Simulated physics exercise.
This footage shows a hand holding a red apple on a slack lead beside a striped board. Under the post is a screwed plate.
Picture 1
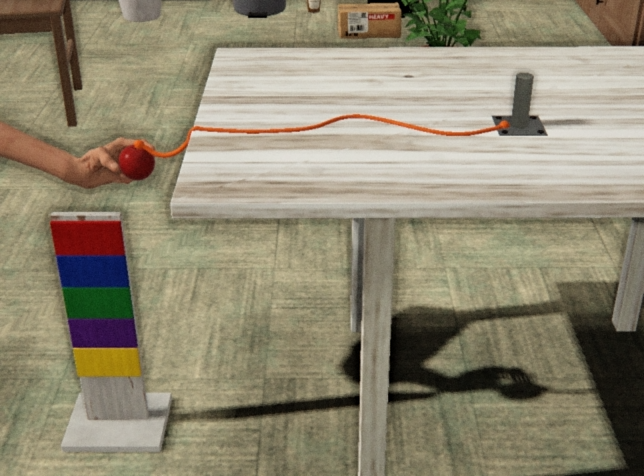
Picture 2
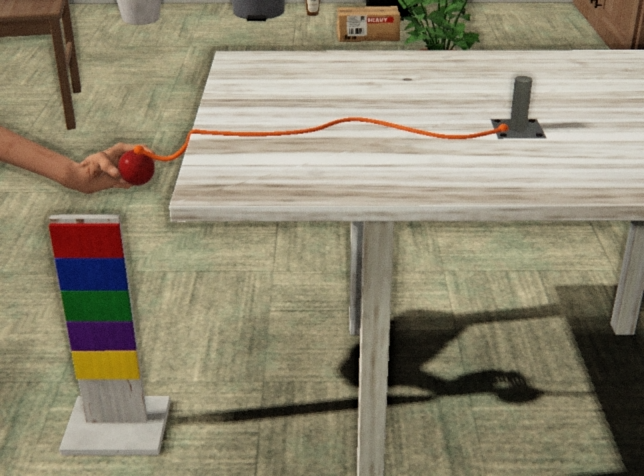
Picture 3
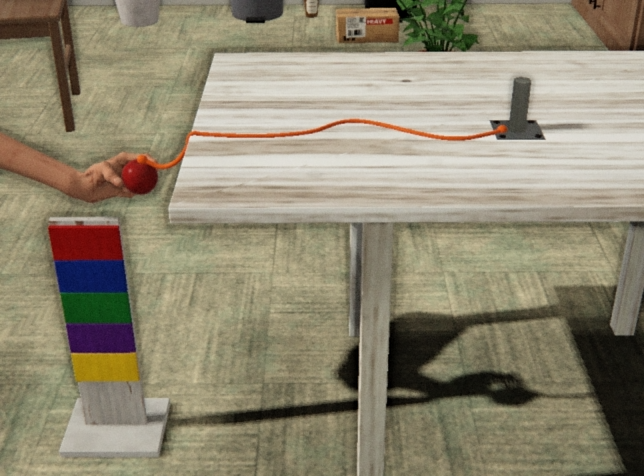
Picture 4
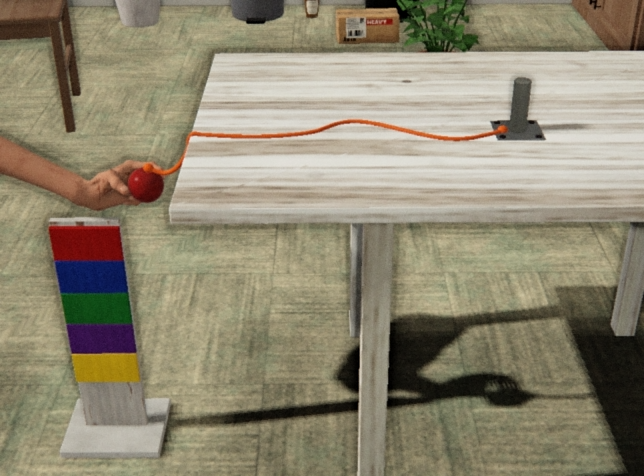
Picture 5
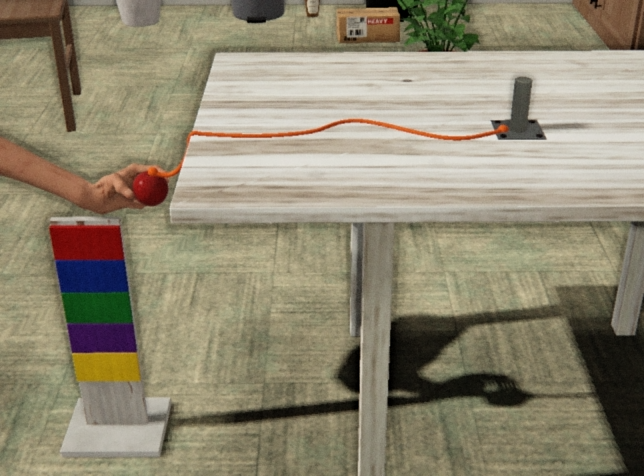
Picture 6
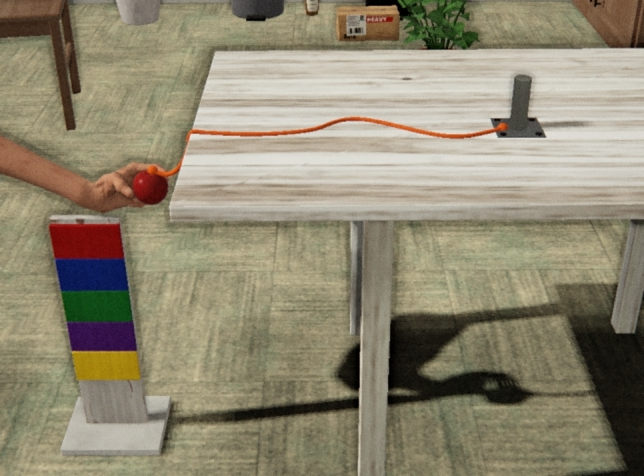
Hand holding a red ball on a slack orange cord shifting slightly right and down beside a striped board and wooden table.
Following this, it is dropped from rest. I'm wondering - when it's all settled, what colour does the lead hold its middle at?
It's at red.
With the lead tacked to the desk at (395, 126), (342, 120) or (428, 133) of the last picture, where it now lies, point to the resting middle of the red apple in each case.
They end up at (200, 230), (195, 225) and (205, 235).
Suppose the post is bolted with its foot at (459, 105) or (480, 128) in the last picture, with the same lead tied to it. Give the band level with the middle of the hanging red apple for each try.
Result per try, in order: Blue / blue.
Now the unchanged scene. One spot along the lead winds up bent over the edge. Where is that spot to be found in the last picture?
In the last picture it is at roughly (214, 133).
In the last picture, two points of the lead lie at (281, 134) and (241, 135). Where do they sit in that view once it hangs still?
About (255, 129), and the other about (215, 130).
Soon after, apple near (181, 228); level with red.
After that, apple near (207, 236); level with red.
And then, apple near (214, 237); level with red.
In the end, apple near (206, 238); level with red. The red one.
